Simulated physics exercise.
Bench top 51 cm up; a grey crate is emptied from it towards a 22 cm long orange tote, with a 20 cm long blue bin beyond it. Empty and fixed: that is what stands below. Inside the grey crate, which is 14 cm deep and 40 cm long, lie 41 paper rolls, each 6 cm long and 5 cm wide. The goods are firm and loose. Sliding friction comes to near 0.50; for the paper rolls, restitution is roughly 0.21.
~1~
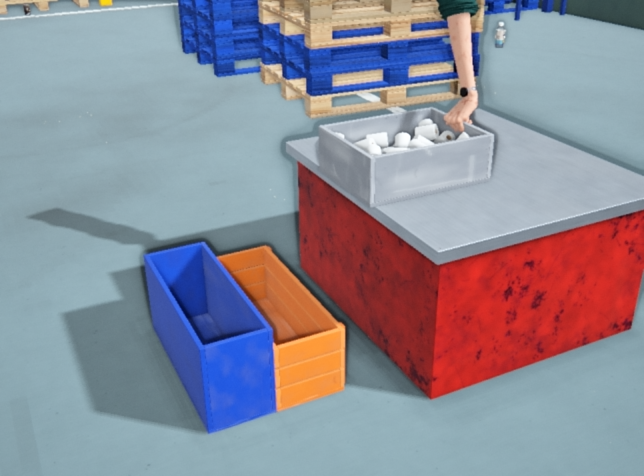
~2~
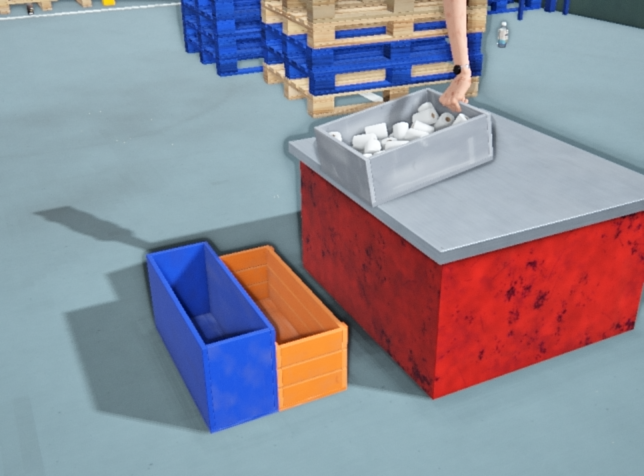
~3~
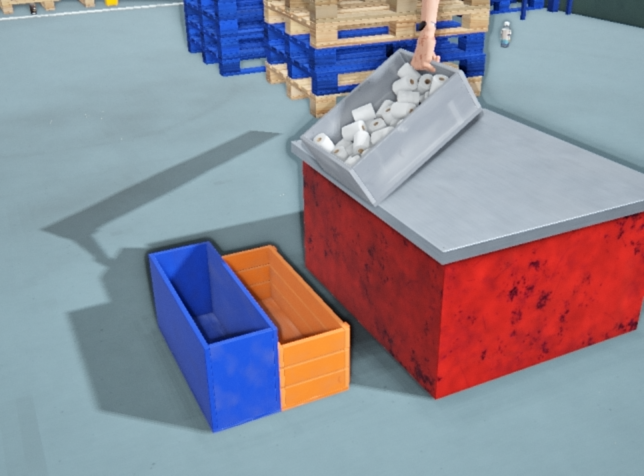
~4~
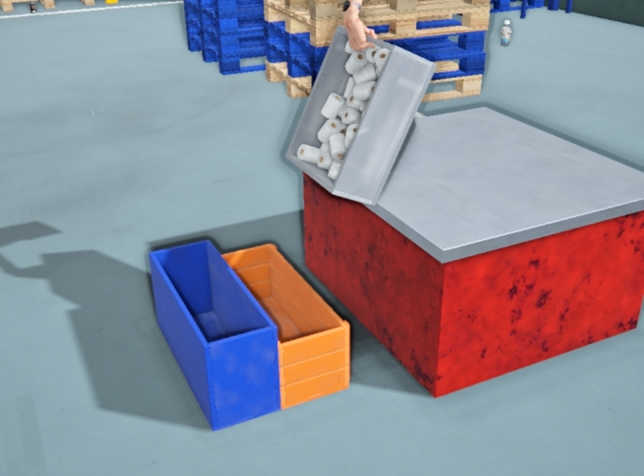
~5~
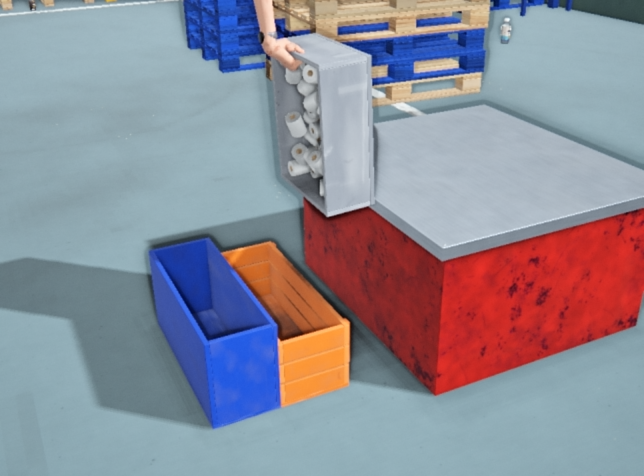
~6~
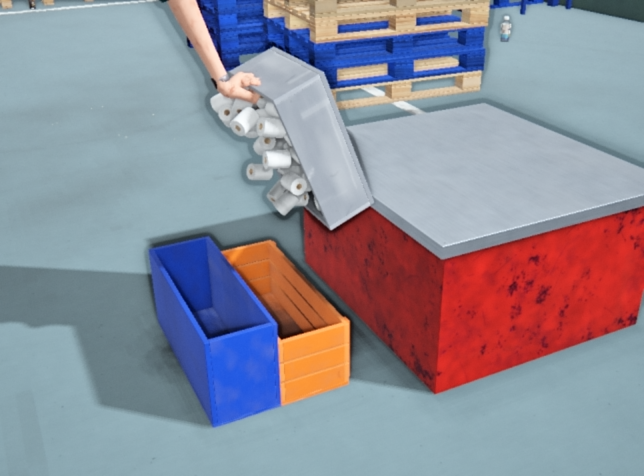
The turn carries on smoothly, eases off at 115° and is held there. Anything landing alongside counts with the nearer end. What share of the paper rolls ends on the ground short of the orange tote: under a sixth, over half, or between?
Less than one sixth of them land on the ground before reaching the orange tote.
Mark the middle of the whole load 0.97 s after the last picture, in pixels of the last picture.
Centre: Approx. (226, 345).
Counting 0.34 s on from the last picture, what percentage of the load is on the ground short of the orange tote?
Estimated fraction: Some 0 percent.
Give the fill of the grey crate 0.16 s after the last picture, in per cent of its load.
Around 20 in a hundred is still inside.
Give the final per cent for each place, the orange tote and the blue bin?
About 45 in a hundred first and about 20 in a hundred second.
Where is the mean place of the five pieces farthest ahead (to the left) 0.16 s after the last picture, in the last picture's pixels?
At about (138, 255).
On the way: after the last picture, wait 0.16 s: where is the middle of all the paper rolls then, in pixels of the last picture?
It's centred at about (222, 238).
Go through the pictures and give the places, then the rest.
In the first frame (we follow the rim corner now nearest the camera), grey crate at (374, 157); blue bin at (204, 347); tilt 0°; nothing out yet.
In the second frame, grey crate at (368, 158); tilt 10°.
In the third frame, grey crate at (352, 168); tilt 34°.
In the fourth frame, grey crate at (333, 189); tilt 64°.
In the fifth frame, grey crate at (326, 212); tilt 93°.
In the sixth frame, grey crate at (328, 226); blue bin at (209, 341); tilt 112°; 12 out, the lowest roll at (279, 192).
Then, 0.16 s after the last picture, tilt 115°; 9 still in the grey crate, 3 in the orange tote, 2 in the blue bin and 27 in the air.
Then, 0.34 s after the last picture, tilt 115°; 4 still in the grey crate, 9 in the orange tote, 8 in the blue bin, 10 on the ground beyond the blue bin and 10 in the air.
Then, 0.62 s after the last picture, tilt 115°; 1 still in the grey crate, 16 in the orange tote, 9 in the blue bin, 13 on the ground beyond the blue bin and 2 in the air.
When it is over (0.97 s after the last picture), 19 in the orange tote, 9 in the blue bin and 13 on the ground beyond the blue bin. Asked share, 0 of 41, 0 per cent.
